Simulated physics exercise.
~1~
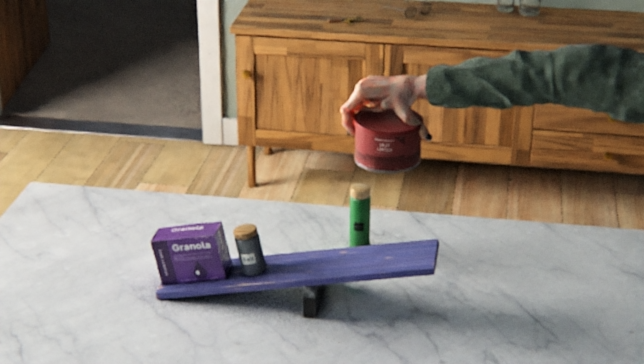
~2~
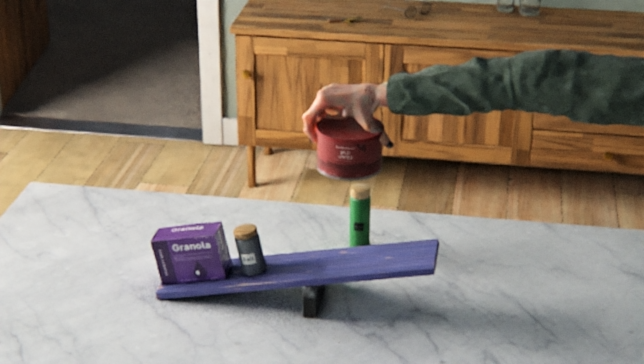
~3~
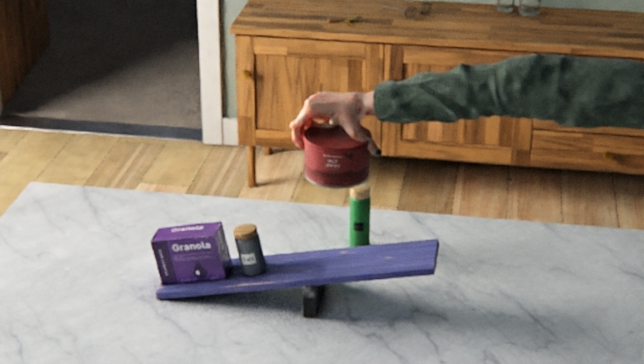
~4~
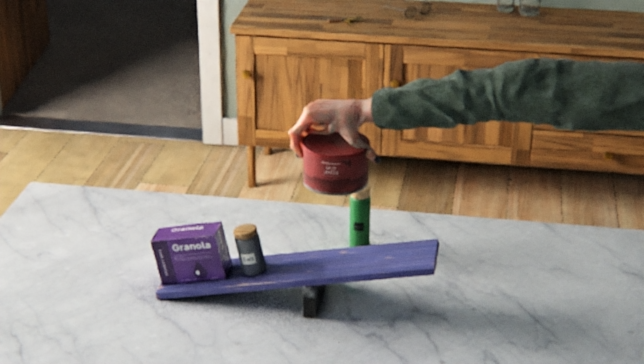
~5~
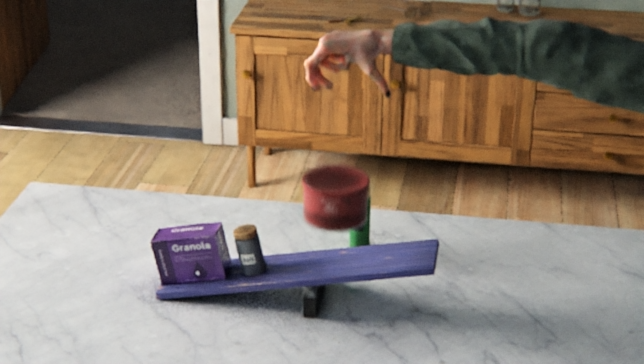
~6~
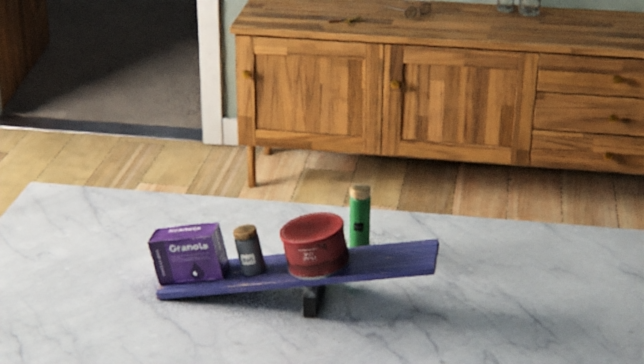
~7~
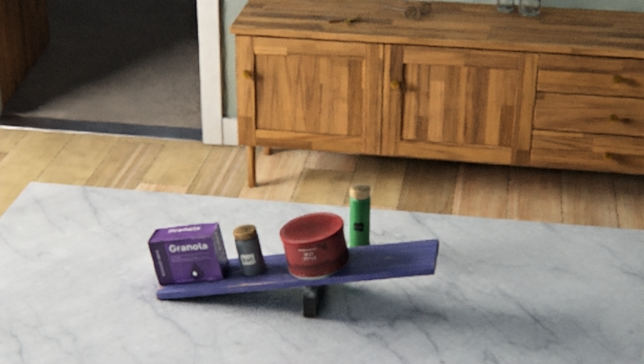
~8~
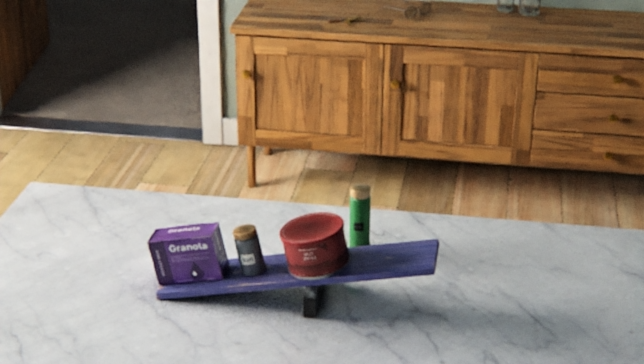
On a marble table, a hand drops a red tub onto a tilted plank, which stays leaning left.
